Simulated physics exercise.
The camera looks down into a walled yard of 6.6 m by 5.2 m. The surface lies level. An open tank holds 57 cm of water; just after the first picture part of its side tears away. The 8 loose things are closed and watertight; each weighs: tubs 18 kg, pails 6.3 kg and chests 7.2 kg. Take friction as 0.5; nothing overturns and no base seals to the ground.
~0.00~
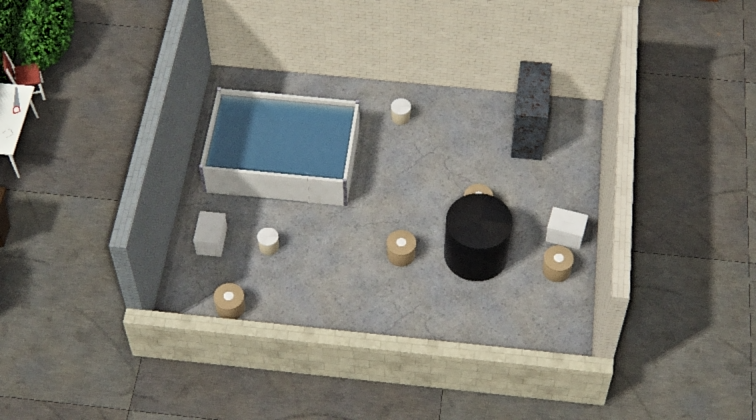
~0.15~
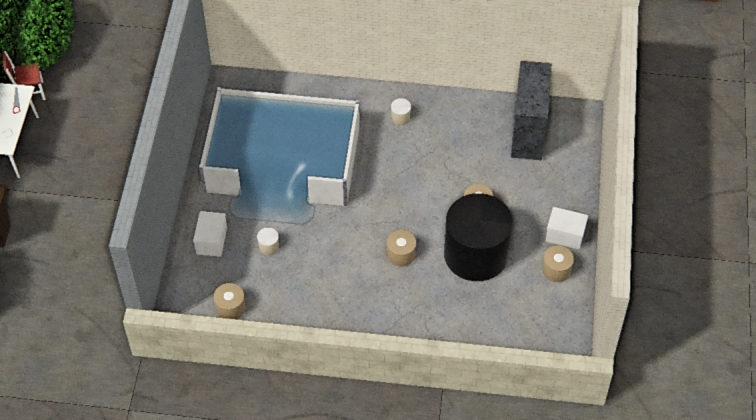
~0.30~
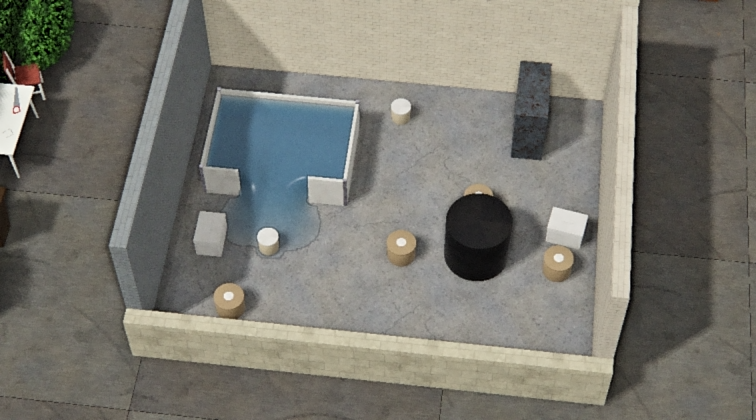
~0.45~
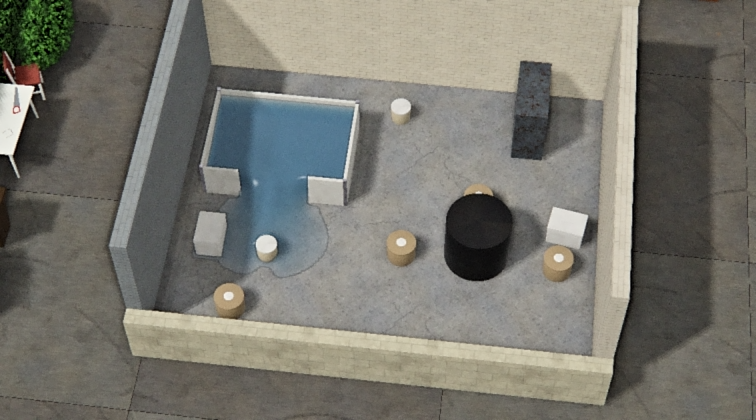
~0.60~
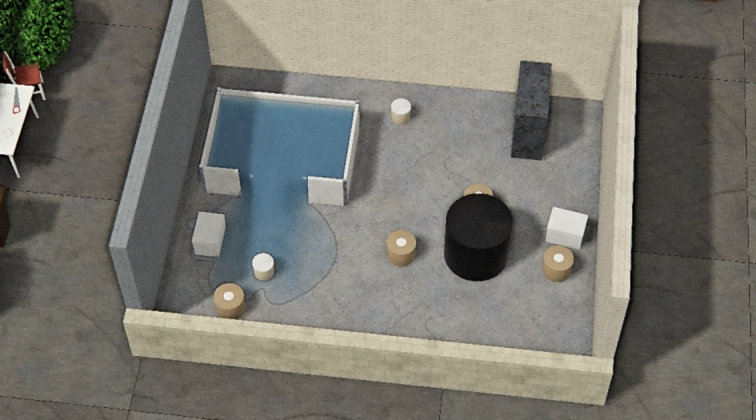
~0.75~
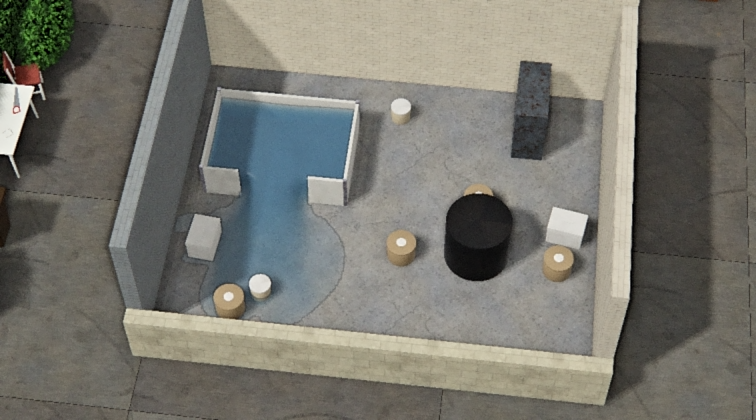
Water pouring through a gap in a tank's front wall, spreading across a walled yard and shifting a small white pail and grey block.
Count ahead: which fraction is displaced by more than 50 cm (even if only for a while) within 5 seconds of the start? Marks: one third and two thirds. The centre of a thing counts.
That comes to from one to two thirds.
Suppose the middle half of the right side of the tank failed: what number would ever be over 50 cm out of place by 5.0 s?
Then 2.
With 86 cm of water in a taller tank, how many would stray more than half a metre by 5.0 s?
In that case 5 of them.
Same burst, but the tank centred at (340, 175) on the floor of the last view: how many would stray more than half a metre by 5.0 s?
In that case 3 of them.
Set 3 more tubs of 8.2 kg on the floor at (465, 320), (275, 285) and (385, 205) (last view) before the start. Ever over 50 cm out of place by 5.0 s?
In turn: Over, past it, short of it.
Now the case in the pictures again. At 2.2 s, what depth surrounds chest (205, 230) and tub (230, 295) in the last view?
About 18 and 23 cm.
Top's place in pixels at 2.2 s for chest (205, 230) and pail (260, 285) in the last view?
Around (174, 259) and (315, 316).
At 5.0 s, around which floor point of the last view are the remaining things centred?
At about (432, 236).
After 1.1 s 1 of 8 are over 50 cm from their spots; 0 afloat.
After 2.2 s 2 of 8 are over 50 cm from their spots; 3 afloat.
After 3.5 s 1 of 8 are over 50 cm from their spots; 2 afloat.
After 5.0 s 3 of 8 are over 50 cm from their spots, and 3 have been at some point; 3 afloat.
